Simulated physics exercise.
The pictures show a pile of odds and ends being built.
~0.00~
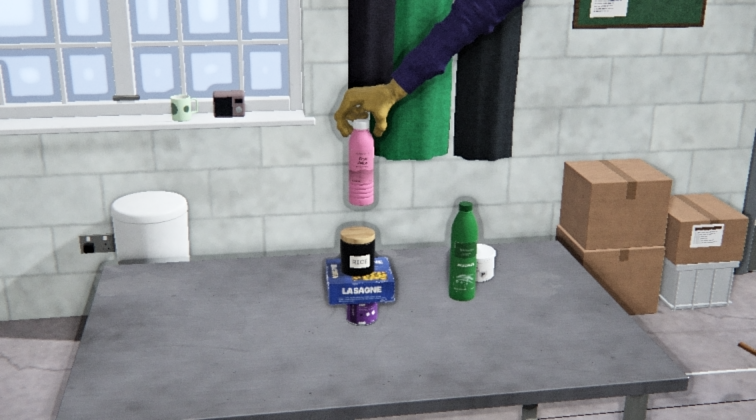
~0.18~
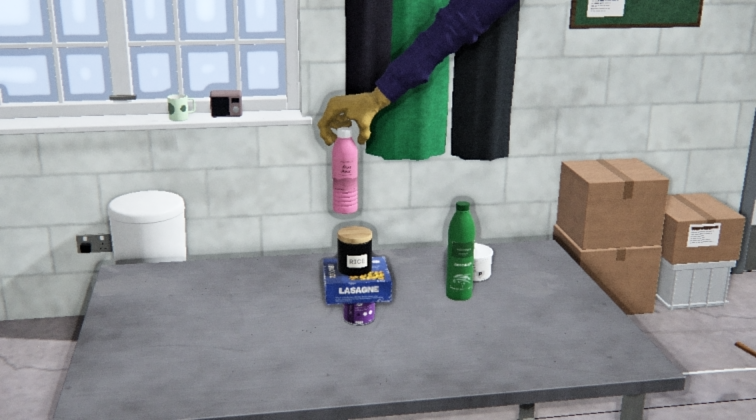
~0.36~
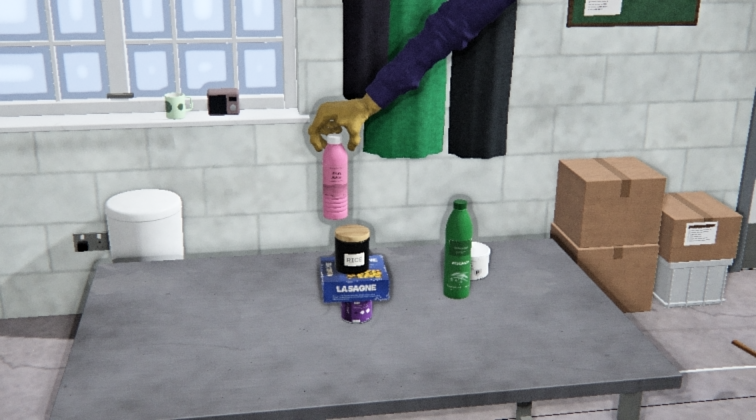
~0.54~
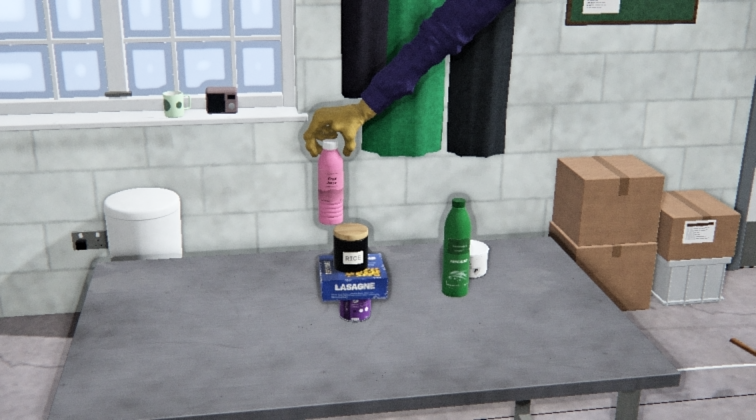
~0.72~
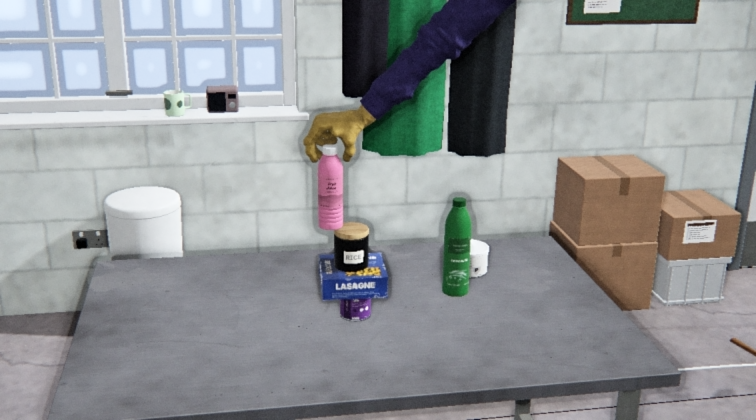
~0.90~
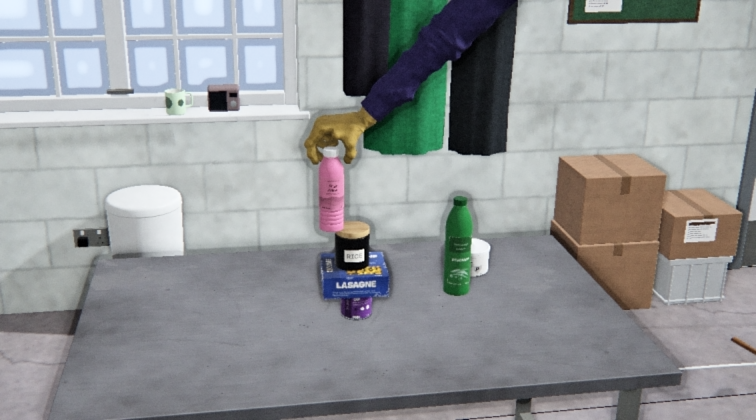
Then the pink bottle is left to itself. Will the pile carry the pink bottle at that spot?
As it turns out, it comes apart.
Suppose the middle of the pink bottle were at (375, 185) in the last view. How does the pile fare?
Then it comes apart.
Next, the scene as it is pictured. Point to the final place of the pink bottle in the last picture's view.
Near (261, 310).
By 1.30 s, pink bottle now fallen.
By 1.40 s, things are still on the move.
By 1.50 s, as before.
When it is over (2.9 s), fallen, pink bottle; the other 5 as before. End places, in pixels of the last picture, pink bottle near (261, 310). The pile gives way.
